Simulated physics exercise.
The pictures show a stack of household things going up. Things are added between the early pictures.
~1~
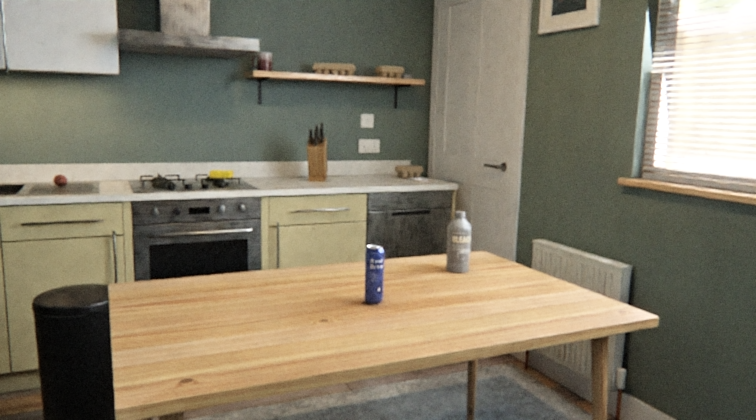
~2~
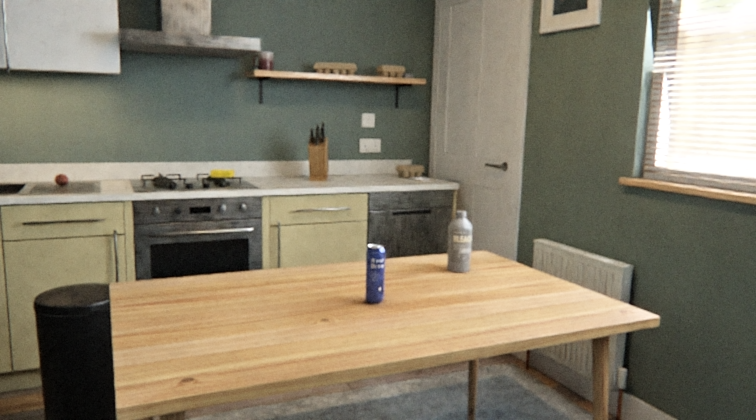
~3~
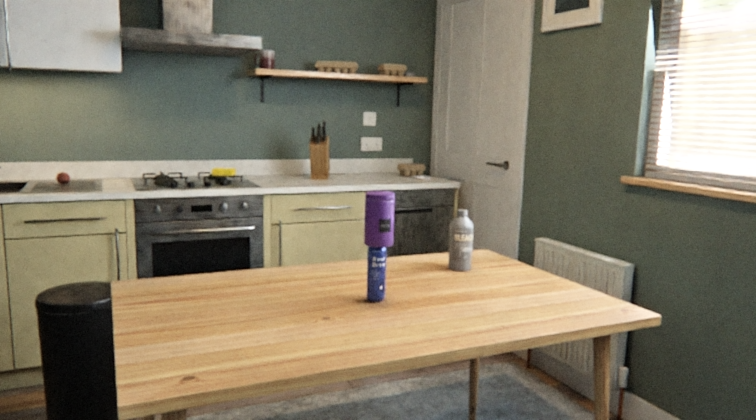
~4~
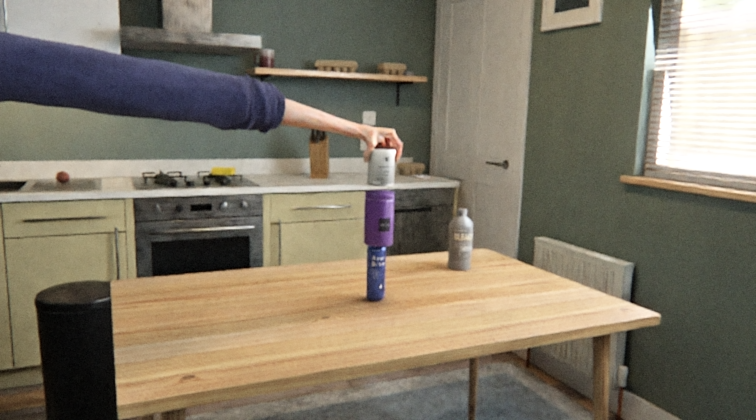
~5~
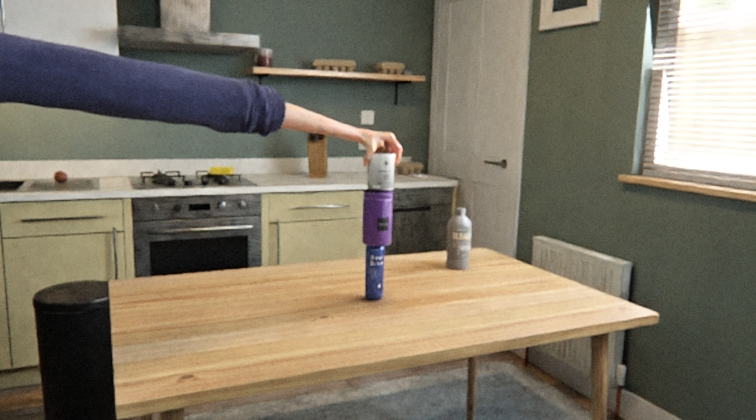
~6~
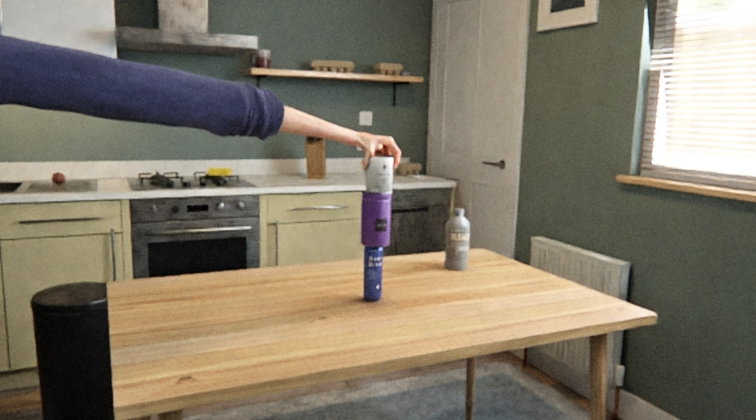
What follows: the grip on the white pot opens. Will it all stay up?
The pile keeps its balance.
Then, 0.60 s later than the last frame, all is still.
Then, 1.60 s later than the last frame, white pot resting near (379, 175).
When it is over, all 4 as before. End places, in pixels of the last picture, white pot near (379, 175). The pile stays up.
